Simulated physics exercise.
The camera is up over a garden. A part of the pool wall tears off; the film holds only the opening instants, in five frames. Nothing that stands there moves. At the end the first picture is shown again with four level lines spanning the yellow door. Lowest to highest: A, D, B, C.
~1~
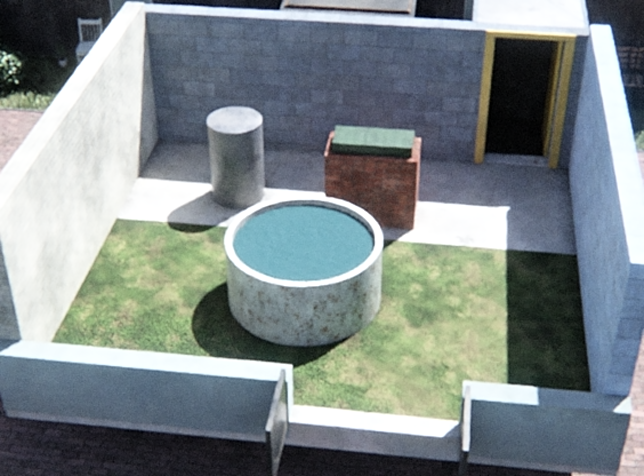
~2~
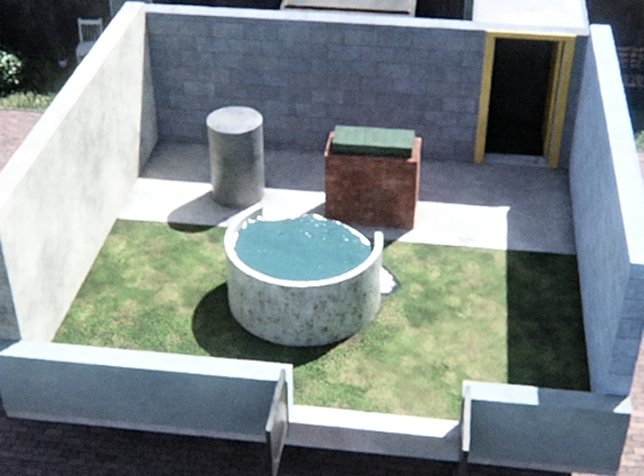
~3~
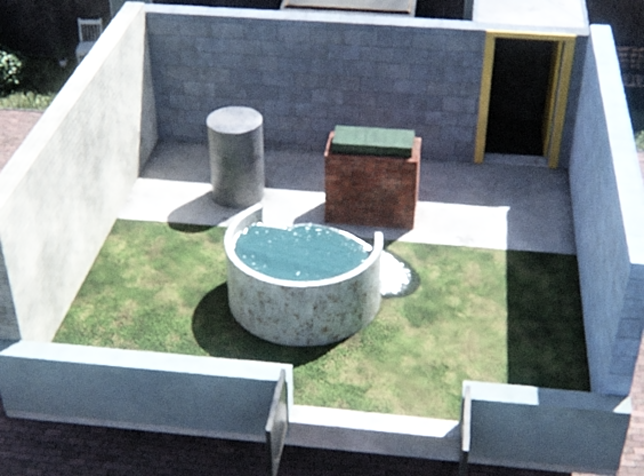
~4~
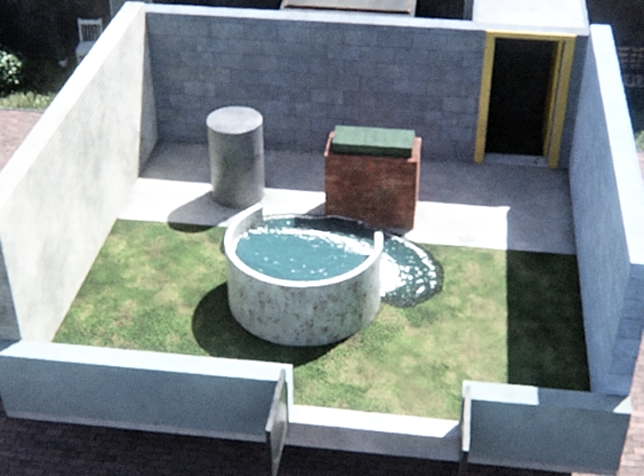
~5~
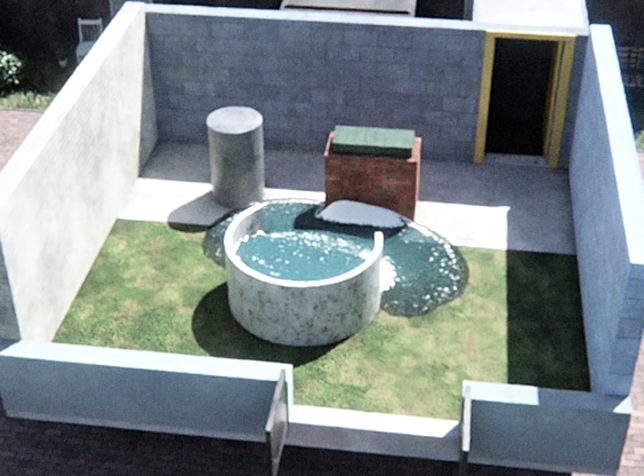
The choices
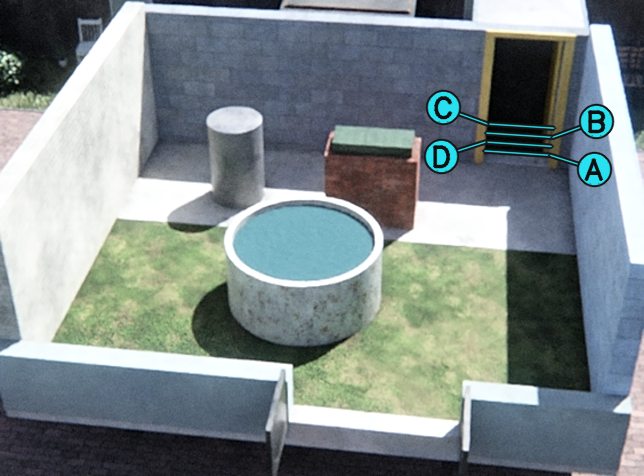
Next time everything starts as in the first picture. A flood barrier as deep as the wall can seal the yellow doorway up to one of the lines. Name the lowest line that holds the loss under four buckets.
Take A.
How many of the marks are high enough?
All four.
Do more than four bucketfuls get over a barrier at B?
No, not at all.
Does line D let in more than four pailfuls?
No, not at all.
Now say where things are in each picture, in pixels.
Water in the pool at rest, its middle at (304, 244); foot of the yellow doorway at (515, 165); open gate at (377, 369).
Water covers 2 % of the ground and shows as far out as (391, 280).
Water covers 5 % of the ground and shows as far out as (410, 285).
Water covers 9 % of the ground and shows as far out as (436, 284).
Water covers 14 % of the ground and shows as far out as (218, 225).
On the marked copy, A at (517, 153); B at (519, 135); C at (520, 126); D at (518, 144); from the bottom up A, D, B, C.
With A, a splash gets over, under a bucket.
With B, nothing gets over.
With C, nothing gets over.
With D, nothing gets over.
